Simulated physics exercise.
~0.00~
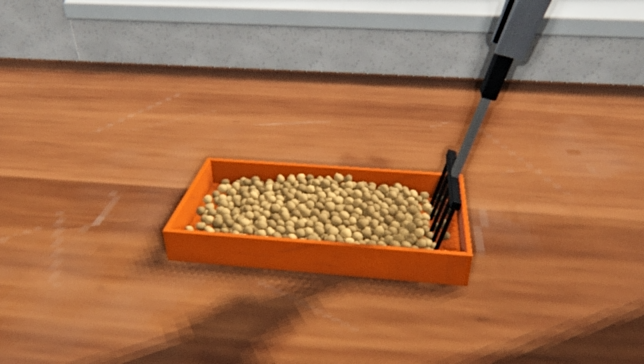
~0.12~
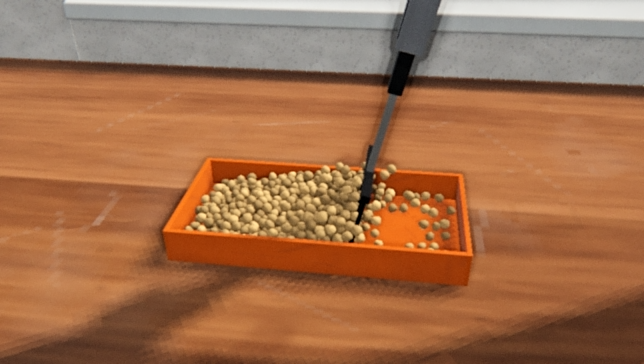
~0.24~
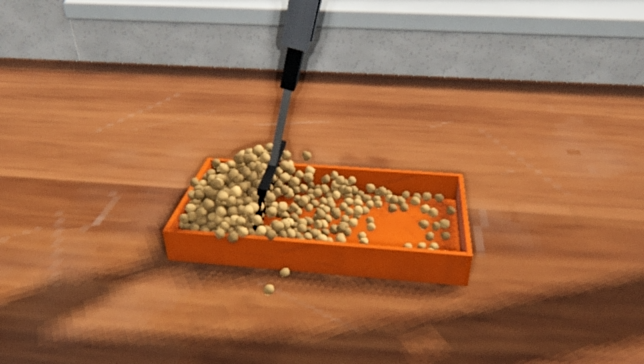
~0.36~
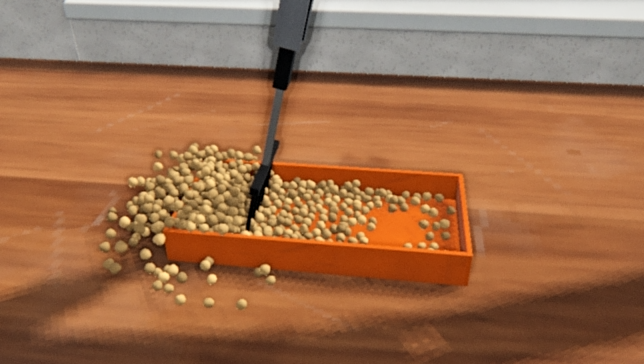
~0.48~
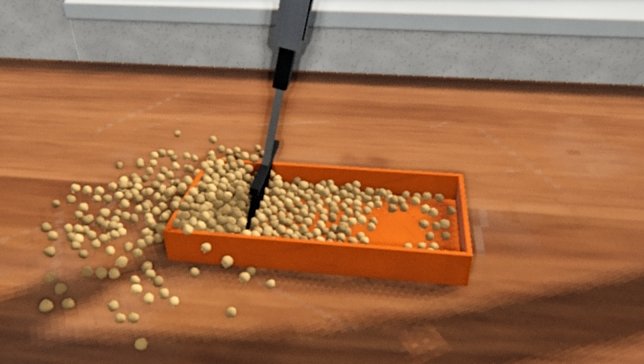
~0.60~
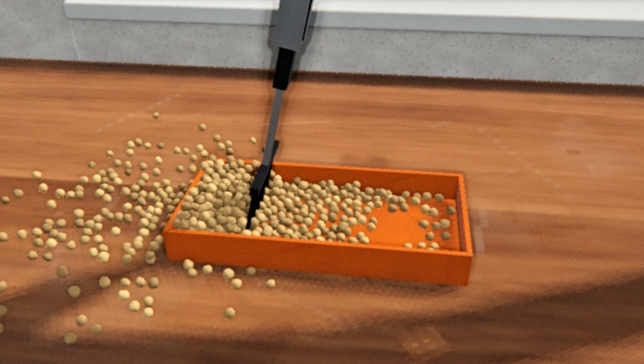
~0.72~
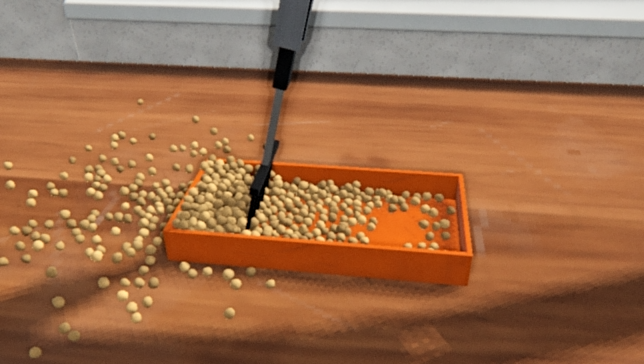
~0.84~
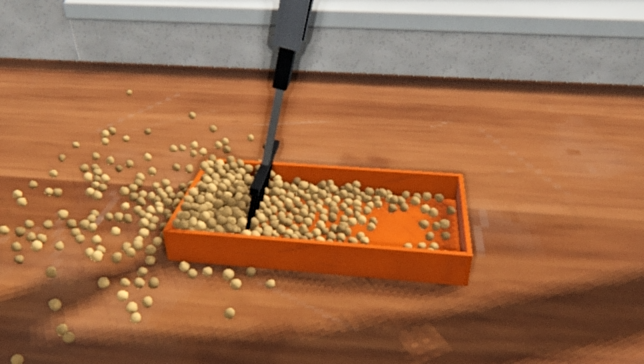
Robot arm with a black rake pushing chickpeas leftward along an orange tray, spilling many over the end onto the wooden table.
